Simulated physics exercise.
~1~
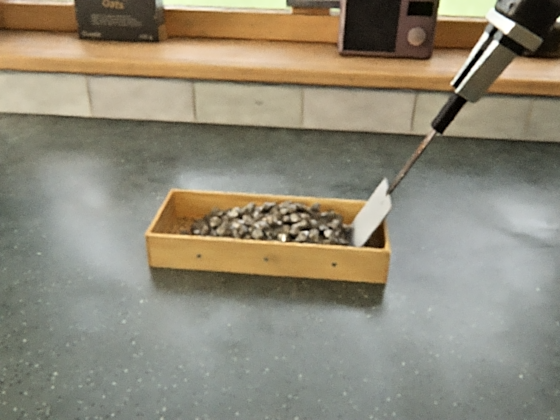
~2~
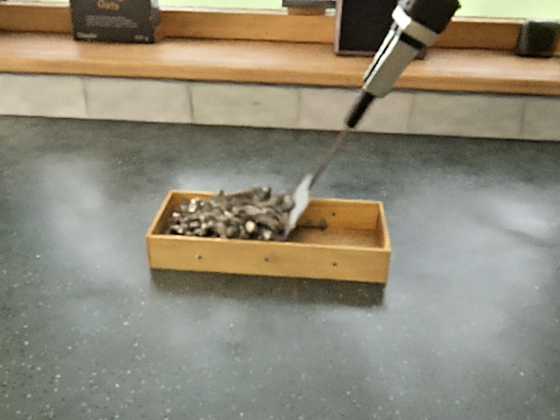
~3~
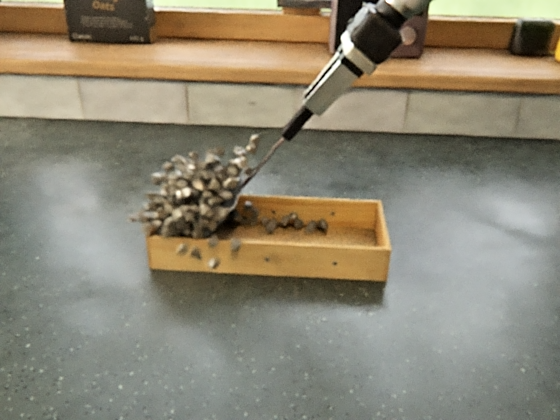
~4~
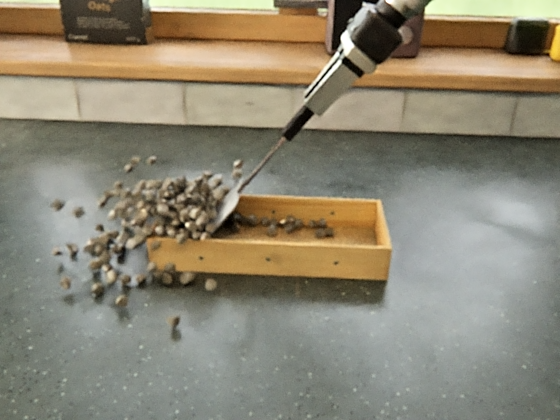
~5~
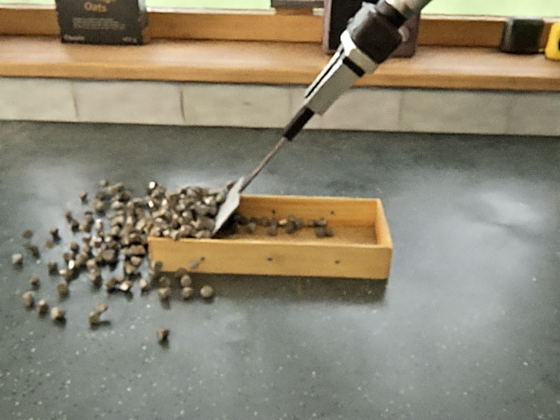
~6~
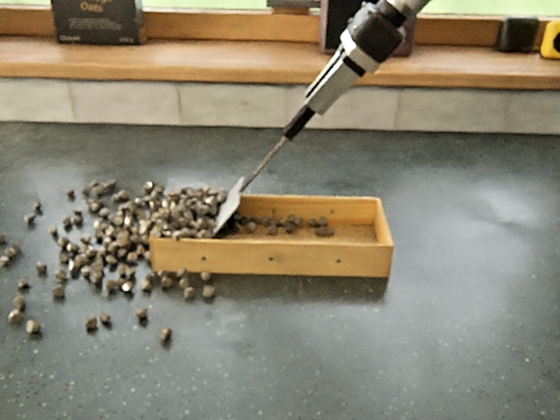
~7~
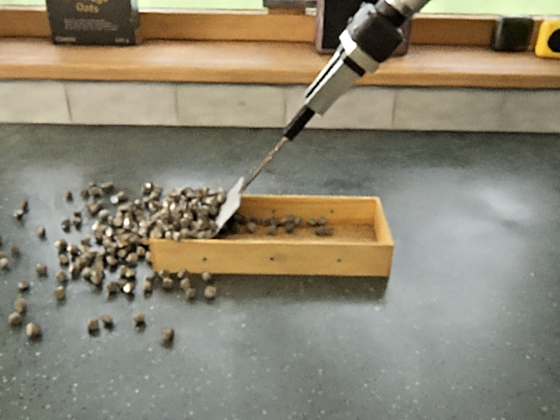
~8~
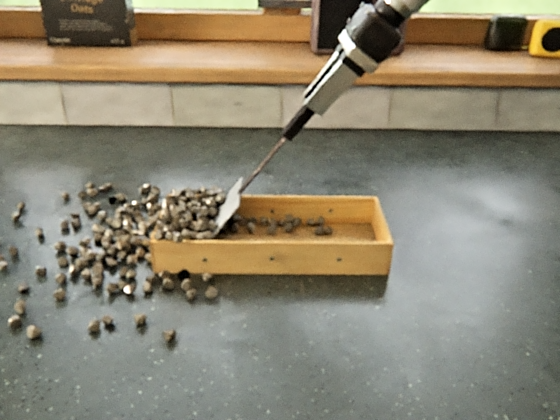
On a dark speckled countertop below a windowsill, a robot-held turner sweeps a heap of small pebbles leftward along a wooden trough, piling them up and over its left end, where many spill and scatter across the counter before the blade rests still, with some pebbles left inside.
